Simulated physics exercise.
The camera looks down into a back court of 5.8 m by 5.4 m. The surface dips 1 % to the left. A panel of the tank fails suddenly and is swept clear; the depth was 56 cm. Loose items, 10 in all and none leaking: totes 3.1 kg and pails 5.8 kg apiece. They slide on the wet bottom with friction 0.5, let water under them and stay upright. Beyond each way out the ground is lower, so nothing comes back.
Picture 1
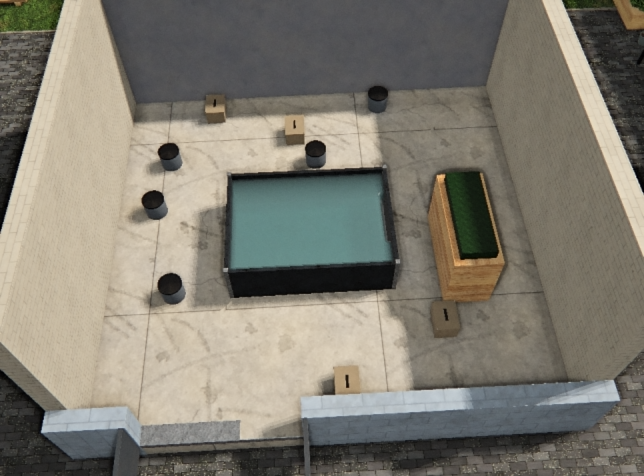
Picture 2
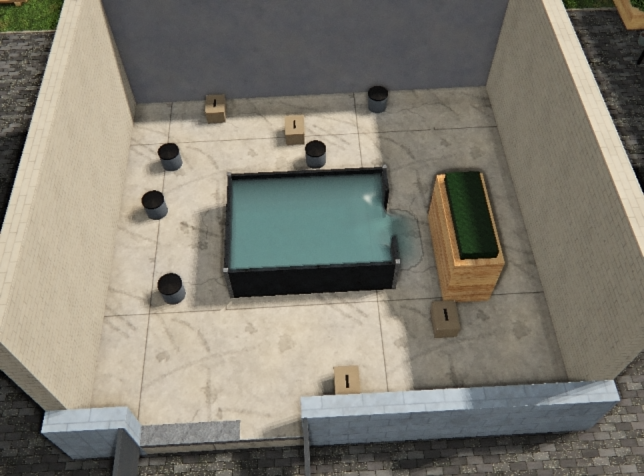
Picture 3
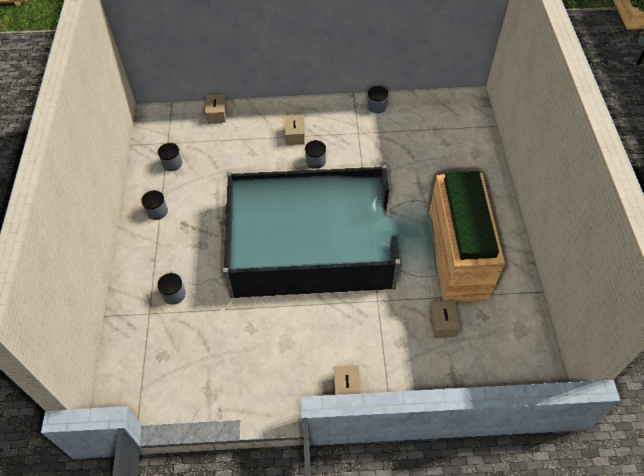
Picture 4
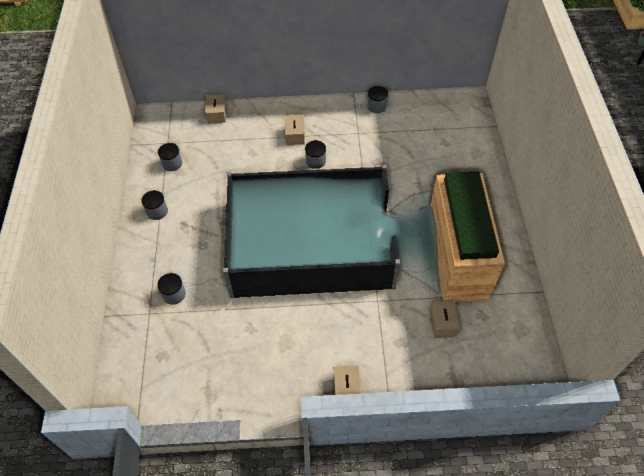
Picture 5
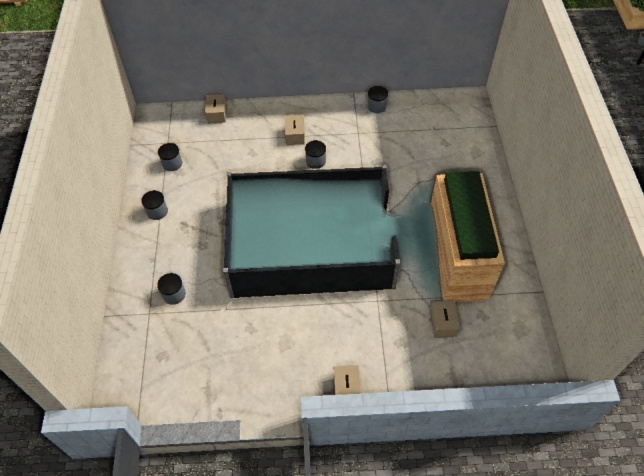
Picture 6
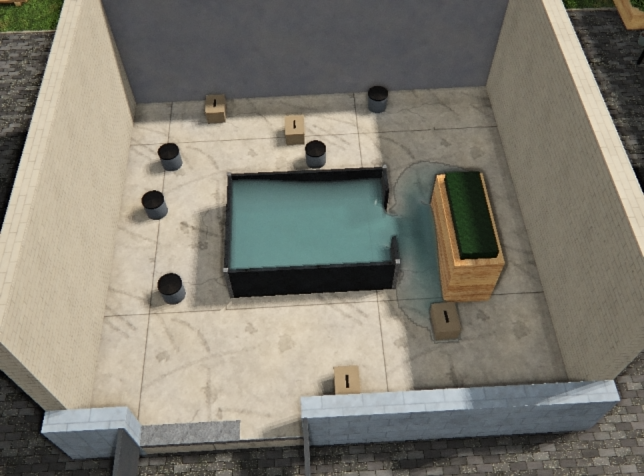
A dark tank's right side opens and water pours out toward the wooden planter.
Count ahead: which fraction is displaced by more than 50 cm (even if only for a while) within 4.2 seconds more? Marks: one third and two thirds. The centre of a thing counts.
That comes to one to two thirds.
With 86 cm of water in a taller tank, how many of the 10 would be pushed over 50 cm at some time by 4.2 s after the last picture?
In that case 6 of them.
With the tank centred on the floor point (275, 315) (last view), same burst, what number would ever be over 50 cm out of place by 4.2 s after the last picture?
In that case 3 of them.
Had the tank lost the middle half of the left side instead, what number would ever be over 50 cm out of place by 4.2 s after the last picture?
In that case 6 of them.
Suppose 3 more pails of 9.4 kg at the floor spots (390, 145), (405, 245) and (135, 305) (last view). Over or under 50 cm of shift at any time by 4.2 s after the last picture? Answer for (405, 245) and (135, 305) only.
In turn: Past it, less.
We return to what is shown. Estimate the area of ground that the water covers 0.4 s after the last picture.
Roughly 8.0 m2.
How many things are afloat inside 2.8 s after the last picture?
At that moment 1.
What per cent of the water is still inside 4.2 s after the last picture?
About 98 per cent.
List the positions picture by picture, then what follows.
The first frame shows a tote at (446, 315) rests on the ground; a tote at (295, 125) rests on the ground; 3.1 m2 under water; 0 of 10 have shifted.
The second frame shows a tote at (446, 315) rests on the ground; a tote at (295, 125), on the bottom; water covers 3.5 m2; 0 of 10 have shifted.
The third frame shows a tote at (446, 315) rests on the ground; a tote at (295, 125), on the bottom; 3.8 m2 under water; 0 of 10 have shifted.
The fourth frame shows a tote at (446, 315) rests on the ground; a tote at (295, 125), on the bottom; water covers 4.0 m2; 0 of 10 have shifted.
The fifth frame shows a tote at (446, 315) rests on the ground; a tote at (295, 125) rests on the ground; 4.3 m2 under water; 0 of 10 have shifted.
The sixth frame shows a tote at (446, 317), on the bottom; a tote at (295, 125), on the bottom; 4.9 m2 under water; 0 of 10 have shifted.
Then, 0.4 s after the last picture 1 of 10 are over 50 cm from their spots; 0 afloat.
Then, 1.5 s after the last picture 2 of 10 are over 50 cm from their spots; 1 afloat.
Then, 2.8 s after the last picture 3 of 10 are over 50 cm from their spots; 1 afloat.
Then, 4.2 s after the last picture 4 of 10 are over 50 cm from their spots, and 4 have been at some point; 0 afloat.
